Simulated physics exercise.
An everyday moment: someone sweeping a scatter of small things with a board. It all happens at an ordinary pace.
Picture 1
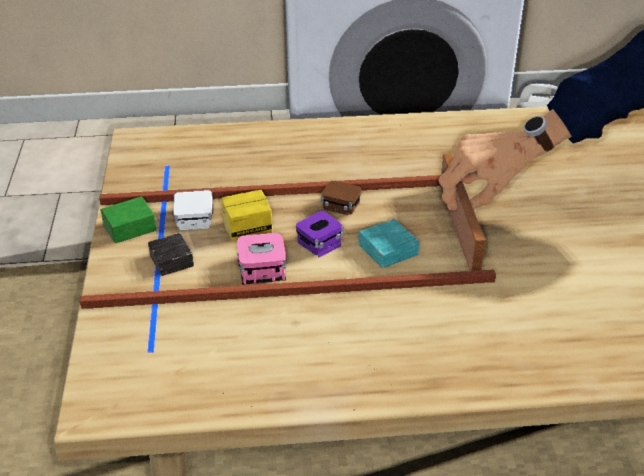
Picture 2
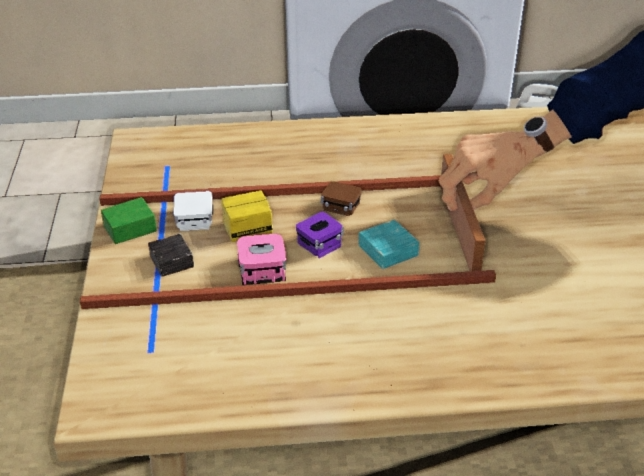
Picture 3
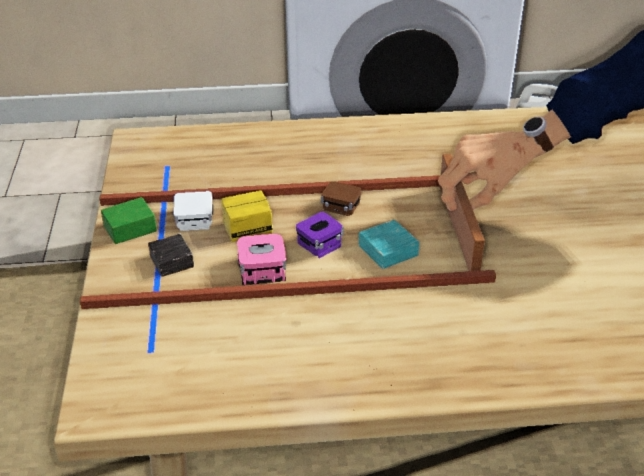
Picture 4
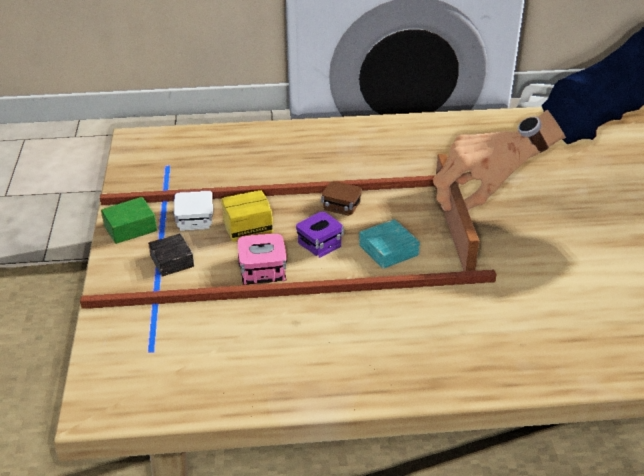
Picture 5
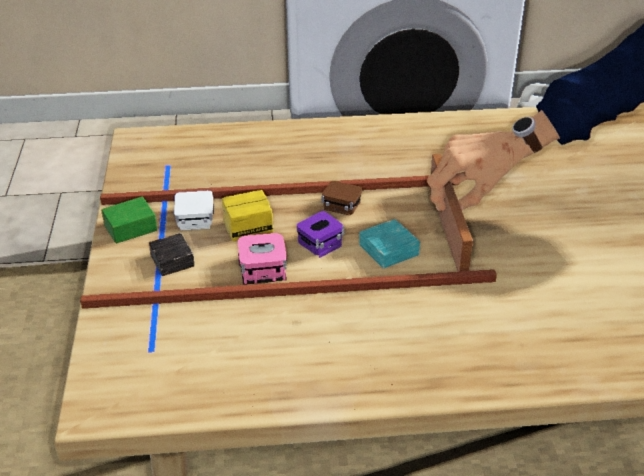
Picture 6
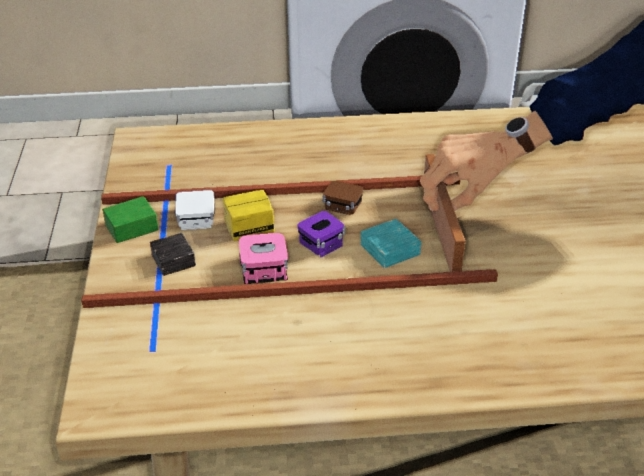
A hand with a wristwatch and dark sleeve holds a brown board upright at the right end of two reddish rails, then slides it slightly left. Seen from above at an angle, the wooden table has green and black blocks by blue tape at left, then white, yellow, pink, purple, brown and turquoise pieces. The pieces stay essentially still, and the view barely shifts.
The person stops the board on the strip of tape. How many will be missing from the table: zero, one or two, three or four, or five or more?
The number that fall off is three or four.
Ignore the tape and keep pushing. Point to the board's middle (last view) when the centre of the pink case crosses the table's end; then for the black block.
At (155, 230) for the pink case; at (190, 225) for the black block.
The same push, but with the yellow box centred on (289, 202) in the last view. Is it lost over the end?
From there it does not fall.
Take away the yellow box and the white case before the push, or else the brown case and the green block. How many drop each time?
First 1, then 1.
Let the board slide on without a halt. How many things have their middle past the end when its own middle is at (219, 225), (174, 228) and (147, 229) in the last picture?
Past the end: 1, 3 and 6.
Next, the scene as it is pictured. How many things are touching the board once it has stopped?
In contact: 2.
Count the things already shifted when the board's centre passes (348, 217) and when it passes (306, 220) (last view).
First 4, then 5.
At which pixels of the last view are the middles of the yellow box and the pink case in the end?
The yellow box at (107, 214), the pink case at (91, 272).
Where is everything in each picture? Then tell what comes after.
Green block (129, 220); black block (171, 254); white case (194, 211); board (461, 211); tape (160, 247), in the first frame.
Black block (171, 255); turquoise block (389, 244), in the second frame.
White case (194, 211); board (460, 211), in the third frame.
Green block (129, 220); brown case (342, 200), in the fourth frame.
Black block (172, 254); purple case (320, 235), in the fifth frame.
Green block (130, 220); black block (173, 254); white case (196, 210); board (443, 212); tape (162, 246), in the sixth frame.
Soon after, none off yet; green block at rest near (130, 220); black block at rest near (173, 254); white case at rest near (196, 210).
Then, none off yet; green block at rest near (130, 220); black block at rest near (171, 254); white case moved a little near (182, 211).
Further on, one off so far; green block on its side near (72, 284); black block moved well along near (106, 256); white case moved well along near (109, 215).
At rest, the number that fall off is three or four; fallen, white case, black block and green block.
